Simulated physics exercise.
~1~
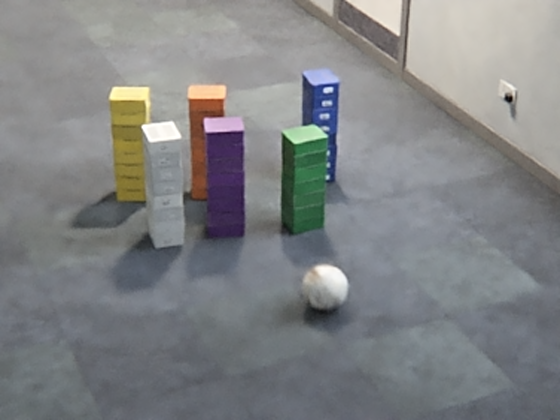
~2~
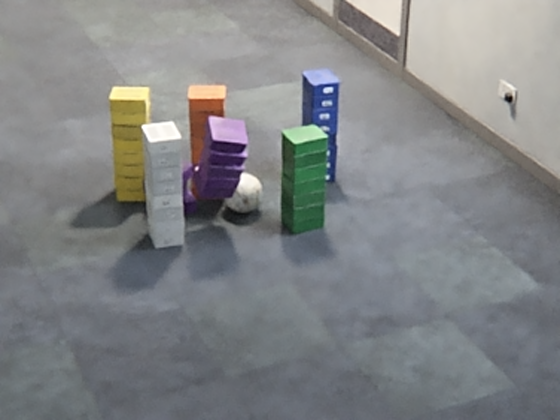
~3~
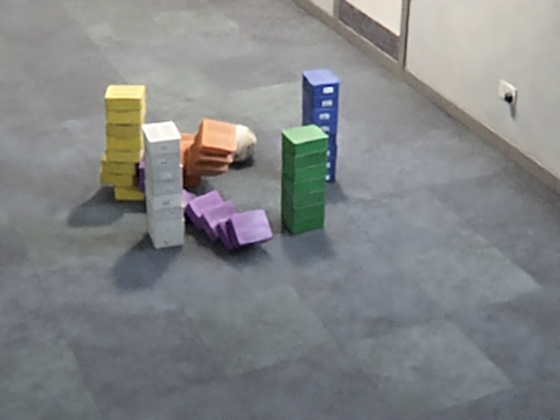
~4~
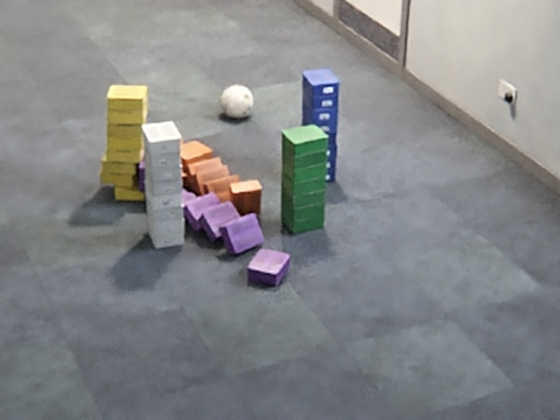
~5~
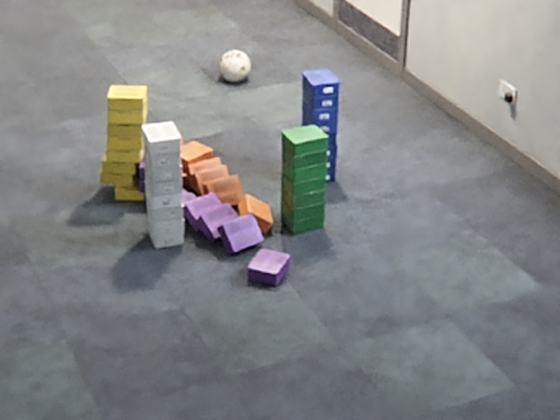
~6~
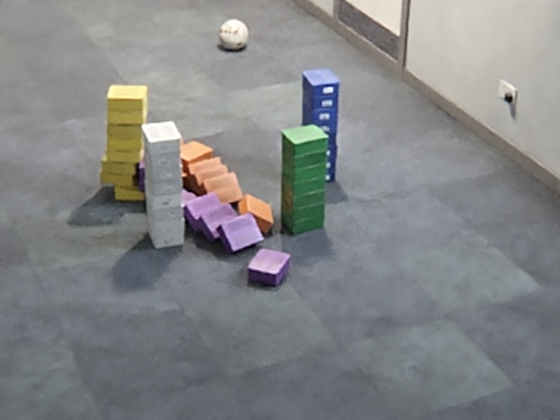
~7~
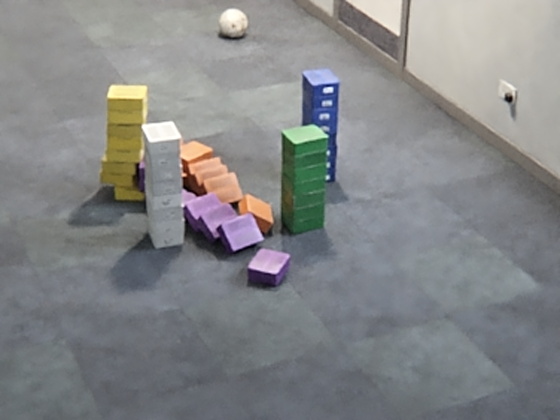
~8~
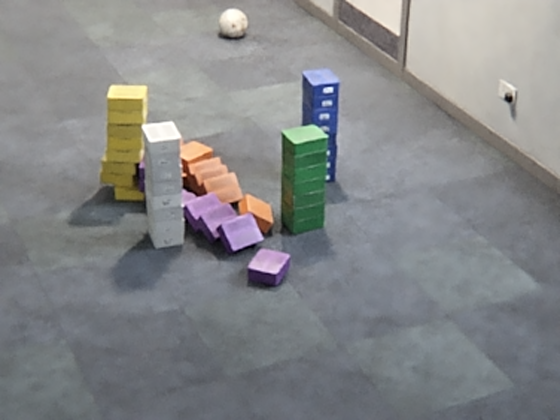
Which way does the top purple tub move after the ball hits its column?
It moves down, dropping as the column collapses and ending on the floor in front of the other purple tubs.
